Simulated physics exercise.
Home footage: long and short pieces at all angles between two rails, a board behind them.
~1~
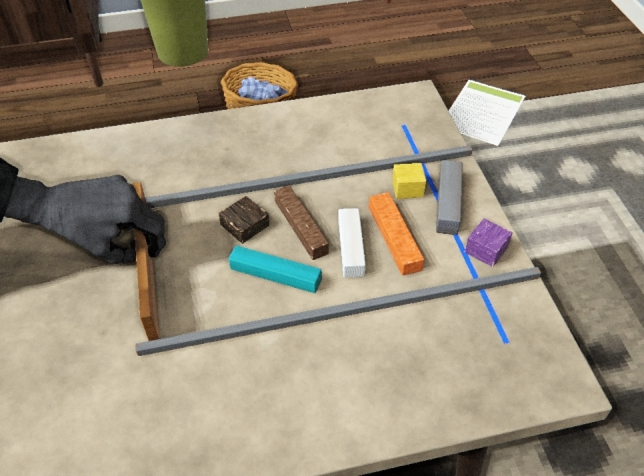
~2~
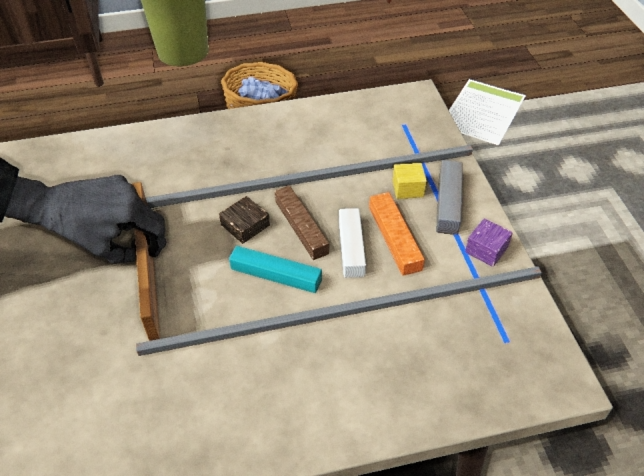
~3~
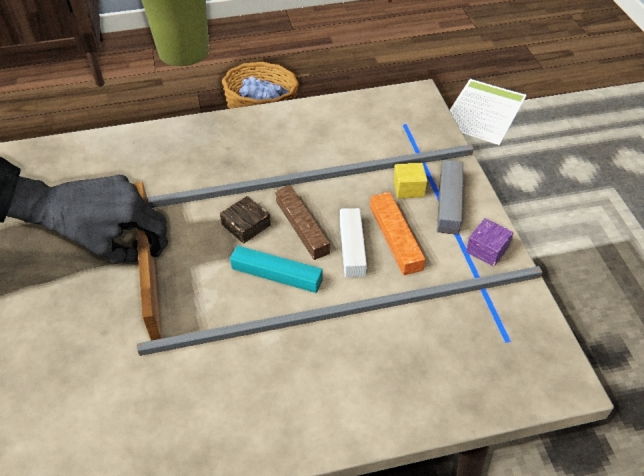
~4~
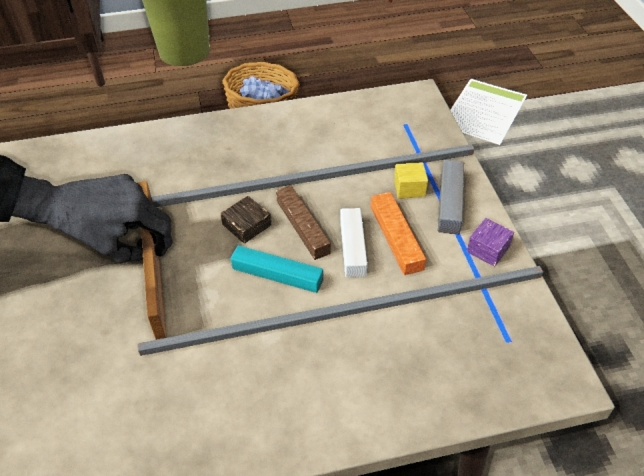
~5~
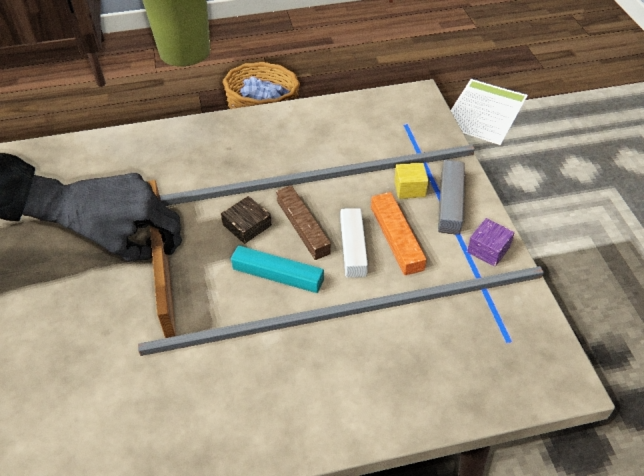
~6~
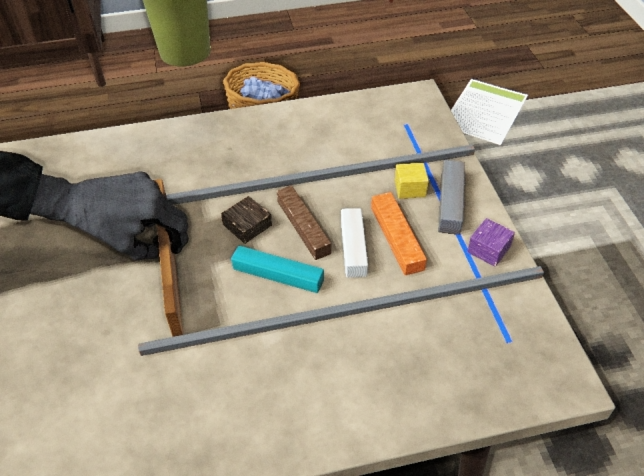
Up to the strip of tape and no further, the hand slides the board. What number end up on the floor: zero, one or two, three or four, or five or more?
After the push, three or four have dropped.
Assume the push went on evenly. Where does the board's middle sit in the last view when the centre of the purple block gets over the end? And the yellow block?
Purple block: (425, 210); yellow block: (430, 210).
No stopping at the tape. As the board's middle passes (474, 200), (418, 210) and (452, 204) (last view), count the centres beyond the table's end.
Past the end: 6, 1 and 4.
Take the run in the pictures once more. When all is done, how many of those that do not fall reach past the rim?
It totals 2.
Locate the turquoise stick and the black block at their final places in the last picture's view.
Turquoise stick: About (474, 241); black block: About (455, 185).
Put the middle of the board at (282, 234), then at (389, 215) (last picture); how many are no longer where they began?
Answer - first 3, then 8.
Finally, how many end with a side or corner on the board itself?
Number in contact with it: 2.
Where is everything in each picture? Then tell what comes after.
The first frame shows purple block (488, 242); grey stick (449, 197); yellow block (409, 181); board (145, 258); tape (448, 219).
The second frame shows grey stick (450, 196); board (145, 258).
The third frame shows yellow block (410, 181); white stick (353, 242).
The fourth frame shows purple block (490, 242); black block (246, 219).
The fifth frame shows grey stick (452, 196); brown bar (303, 221).
The sixth frame shows purple block (491, 242); grey stick (452, 196); yellow block (411, 181); board (167, 254); tape (451, 218).
A little later, none off yet; purple block at rest near (491, 242); grey stick at rest near (452, 196); yellow block at rest near (411, 181).
Next, none off yet; purple block at rest near (491, 242); grey stick shifted a little near (463, 196); yellow block shifted about its own width near (433, 179).
When it is over, the number that fall off is three or four; down, orange bar, yellow block, grey stick and purple block.
